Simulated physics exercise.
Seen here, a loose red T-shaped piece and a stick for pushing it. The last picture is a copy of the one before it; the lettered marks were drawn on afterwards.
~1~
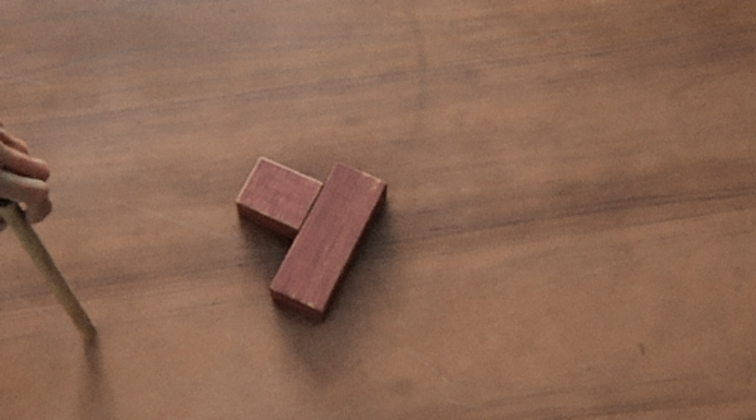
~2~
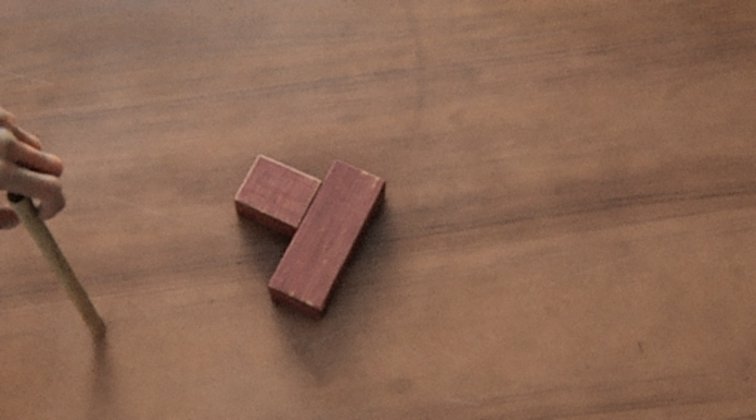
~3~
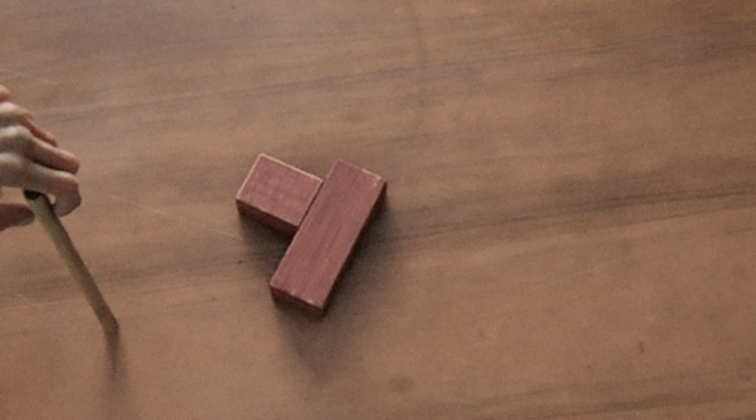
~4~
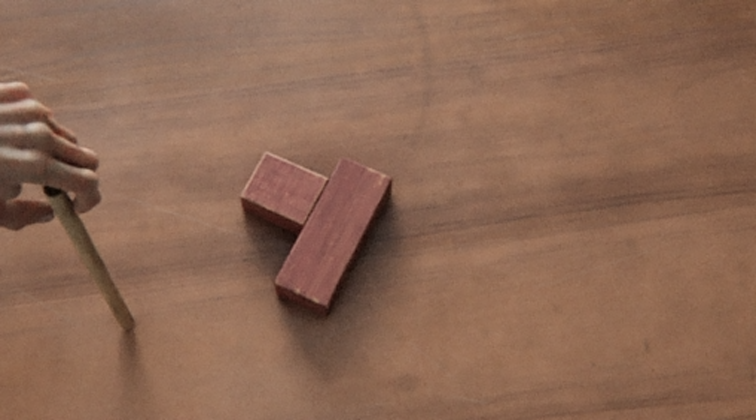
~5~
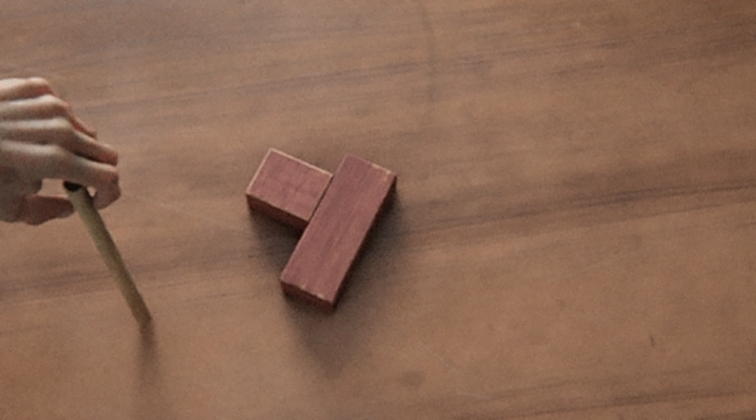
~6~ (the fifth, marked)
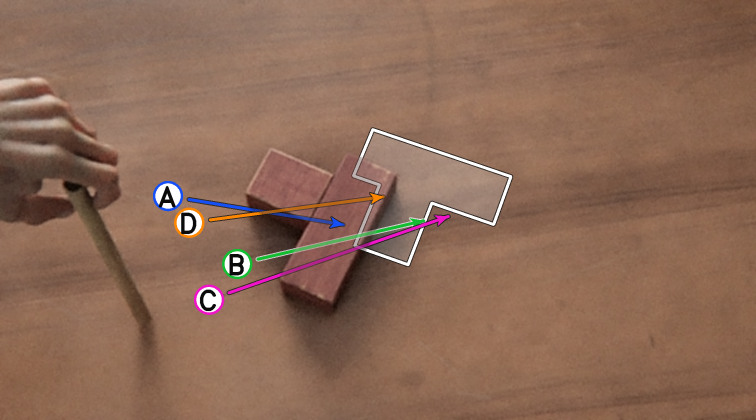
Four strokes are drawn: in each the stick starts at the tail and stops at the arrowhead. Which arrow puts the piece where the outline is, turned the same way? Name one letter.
Only C fits it in.
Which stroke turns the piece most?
That is C.
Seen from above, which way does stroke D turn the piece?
Clockwise.
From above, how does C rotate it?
On that stroke, anticlockwise.
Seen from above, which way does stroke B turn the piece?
On that stroke, anticlockwise.
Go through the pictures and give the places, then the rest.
In the first frame, red T-shaped piece (330, 234).
In the second frame, red T-shaped piece (328, 232).
In the third frame, red T-shaped piece (329, 231).
In the fourth frame, red T-shaped piece (334, 229).
In the fifth frame, red T-shaped piece (340, 225).
On the marked copy, A from (189, 199) to (343, 225); B from (258, 259) to (424, 221); C from (229, 293) to (448, 216); D from (210, 220) to (384, 197).
Following C. Soon after the start, foot of the stick (309, 265), piece (353, 226).
Later, foot of the stick (388, 238), piece (410, 194).
In the end, foot of the stick (448, 217), piece (437, 165); it fills the outline.
As for the rest, A leaves the piece out of the outline, at (383, 217); B leaves the piece out of the outline, at (442, 176); D leaves the piece out of the outline, at (419, 203).
